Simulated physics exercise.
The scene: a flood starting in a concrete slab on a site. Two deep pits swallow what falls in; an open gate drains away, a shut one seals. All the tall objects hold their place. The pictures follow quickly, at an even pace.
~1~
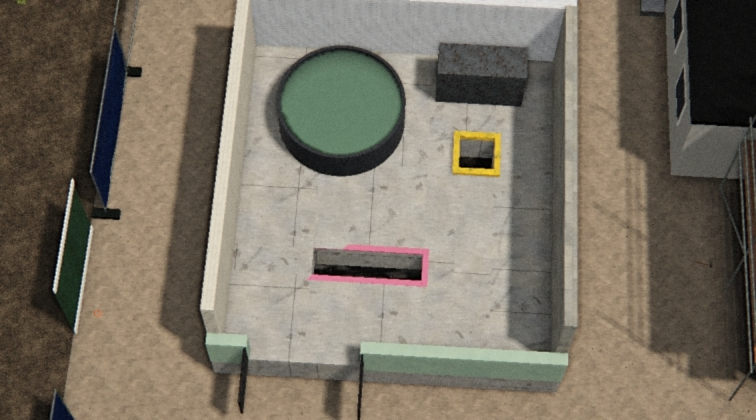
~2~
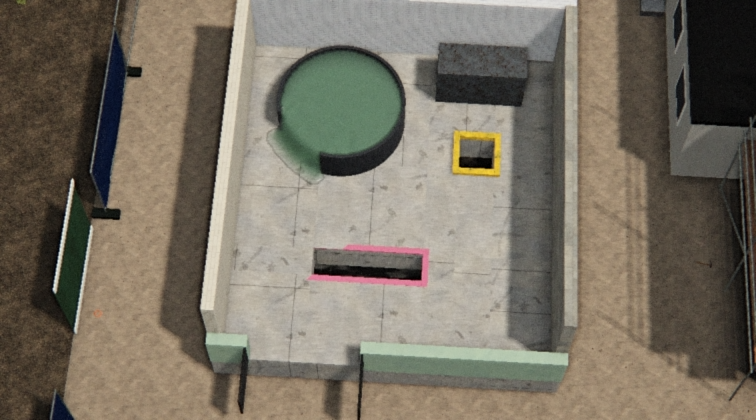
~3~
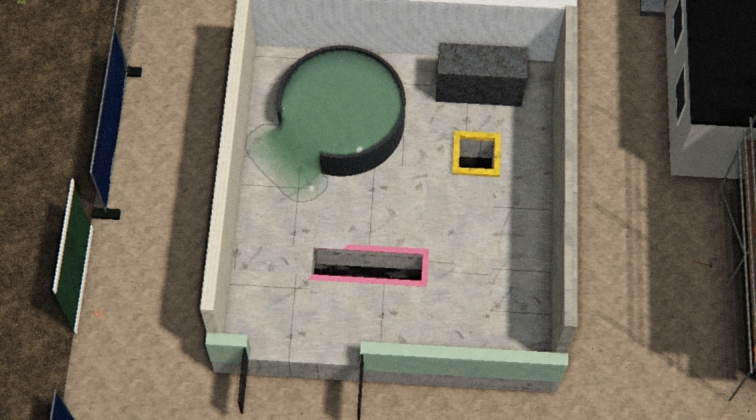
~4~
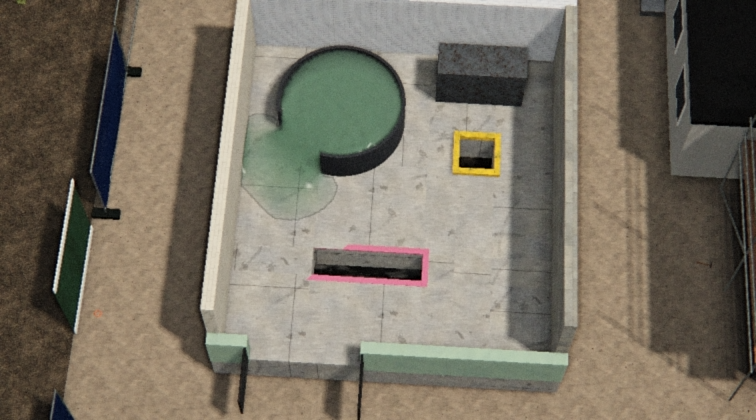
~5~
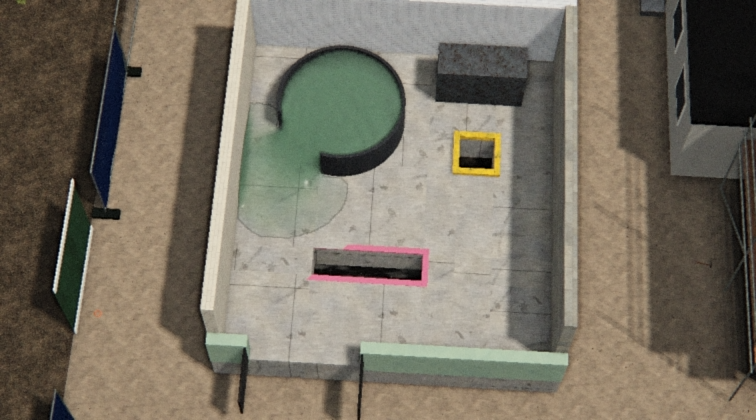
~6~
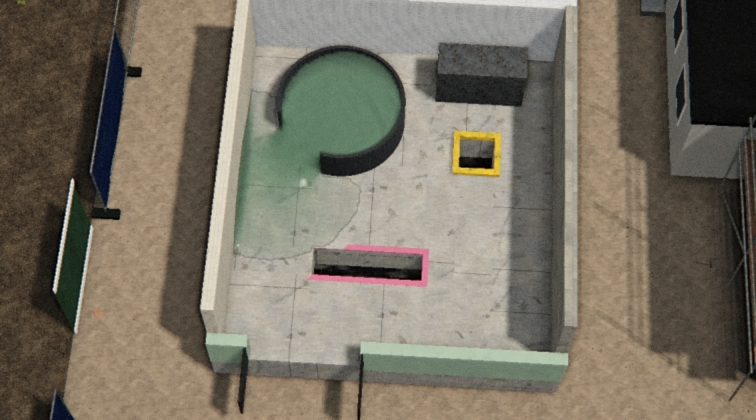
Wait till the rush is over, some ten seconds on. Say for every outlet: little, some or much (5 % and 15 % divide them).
The gate takes more than 15 %; the pink pit takes from 5 to 15 %; the yellow pit takes less than 5 %.
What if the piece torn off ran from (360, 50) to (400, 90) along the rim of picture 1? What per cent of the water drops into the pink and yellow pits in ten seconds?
Per cent: Pink 15, yellow 4.
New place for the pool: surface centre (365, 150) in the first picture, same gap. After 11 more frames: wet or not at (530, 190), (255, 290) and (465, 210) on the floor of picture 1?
In that order: Clear, under water, not flooded.
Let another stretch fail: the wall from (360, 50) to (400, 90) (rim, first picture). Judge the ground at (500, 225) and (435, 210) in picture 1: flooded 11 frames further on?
As listed: Dry, flooded.
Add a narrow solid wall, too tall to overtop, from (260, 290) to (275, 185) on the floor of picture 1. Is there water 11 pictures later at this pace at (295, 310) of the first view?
There: Under water.
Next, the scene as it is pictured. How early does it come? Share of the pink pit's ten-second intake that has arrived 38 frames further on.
I make it 65 per cent.
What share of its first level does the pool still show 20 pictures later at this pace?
I make it 38 per cent.
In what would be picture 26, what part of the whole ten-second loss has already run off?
I make it 40 per cent.
A moment on, water covers 25 % of the floor; the gate 0 %, the pink pit 0 %, the yellow pit 0 %.
Next, water covers 30 % of the floor; the gate 4 %, the pink pit 1 %, the yellow pit 0 %.
Then, water covers 35 % of the floor; the gate 20 %, the pink pit 2 %, the yellow pit 0 %.
Later, water covers 50 % of the floor; the gate 38 %, the pink pit 5 %, the yellow pit 0 %.
In the end, water covers 70 % of the floor; the gate 51 %, the pink pit 7 %, the yellow pit 0 %.
